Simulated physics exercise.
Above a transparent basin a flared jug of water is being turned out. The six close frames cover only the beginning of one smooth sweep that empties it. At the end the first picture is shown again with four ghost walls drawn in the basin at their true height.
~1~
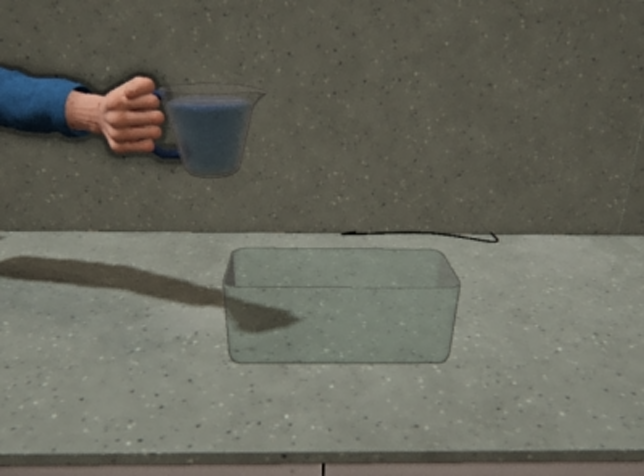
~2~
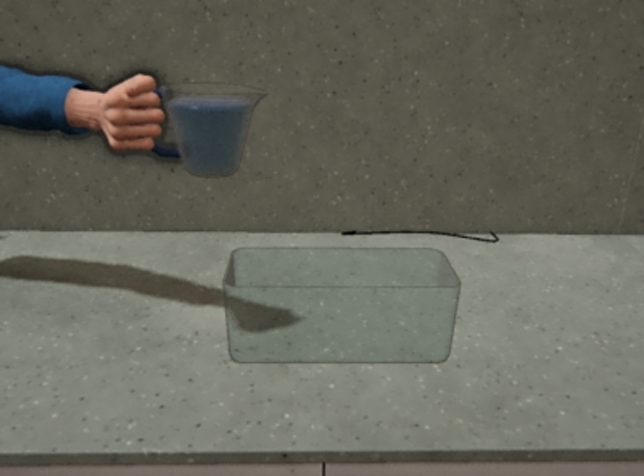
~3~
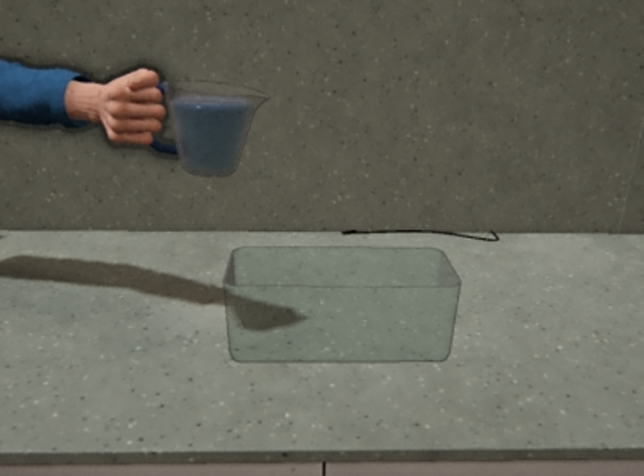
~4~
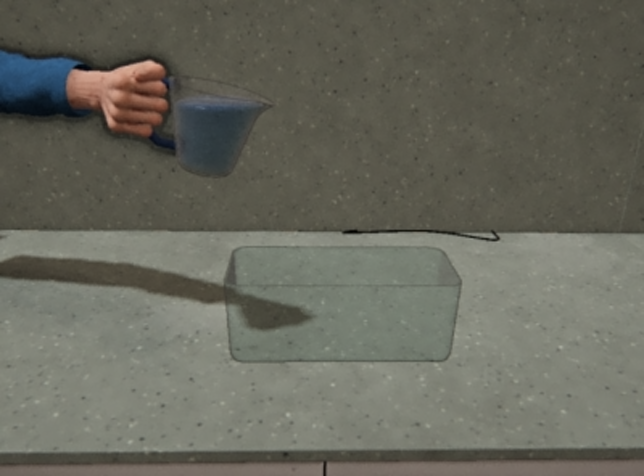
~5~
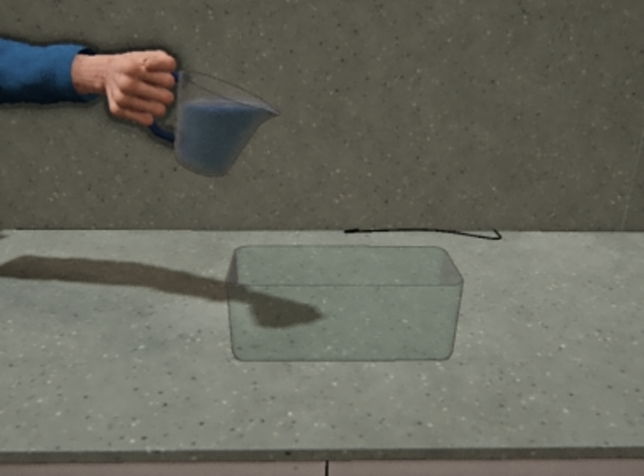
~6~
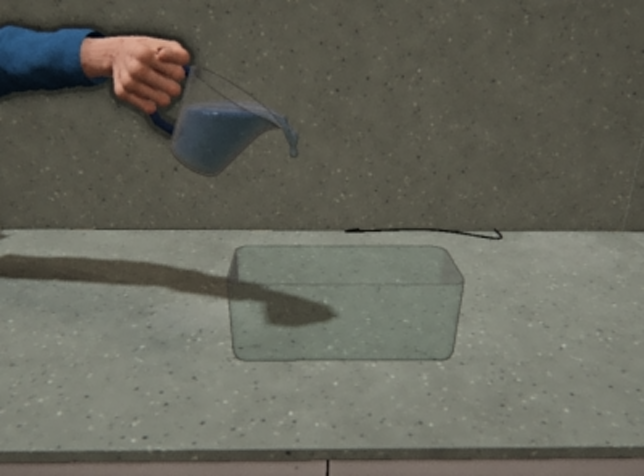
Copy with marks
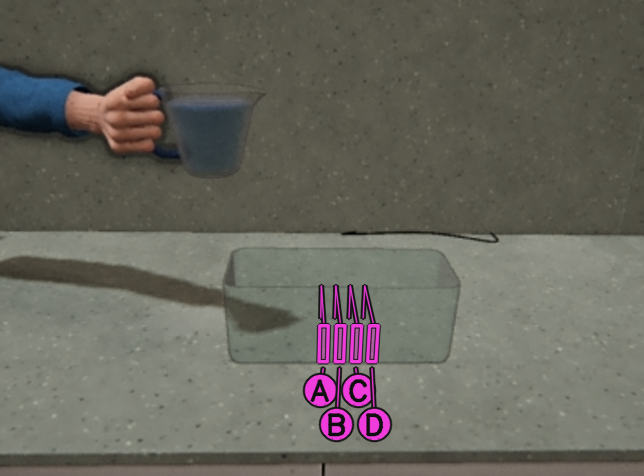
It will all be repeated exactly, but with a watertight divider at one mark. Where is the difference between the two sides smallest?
Take A.
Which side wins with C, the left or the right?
The left one.
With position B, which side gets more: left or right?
The left side.
On the marked copy, A at (323, 368); B at (339, 368); C at (355, 368); D at (371, 368).
With A, about 52 % ends left of the wall and 45 % right of it.
With B, about 81 % ends left of the wall and 16 % right of it; 3 % is lost outside.
With C, about 95 % ends left of the wall and 3 % right of it; 3 % is lost outside.
With D, about 96 % ends left of the wall and 2 % right of it.
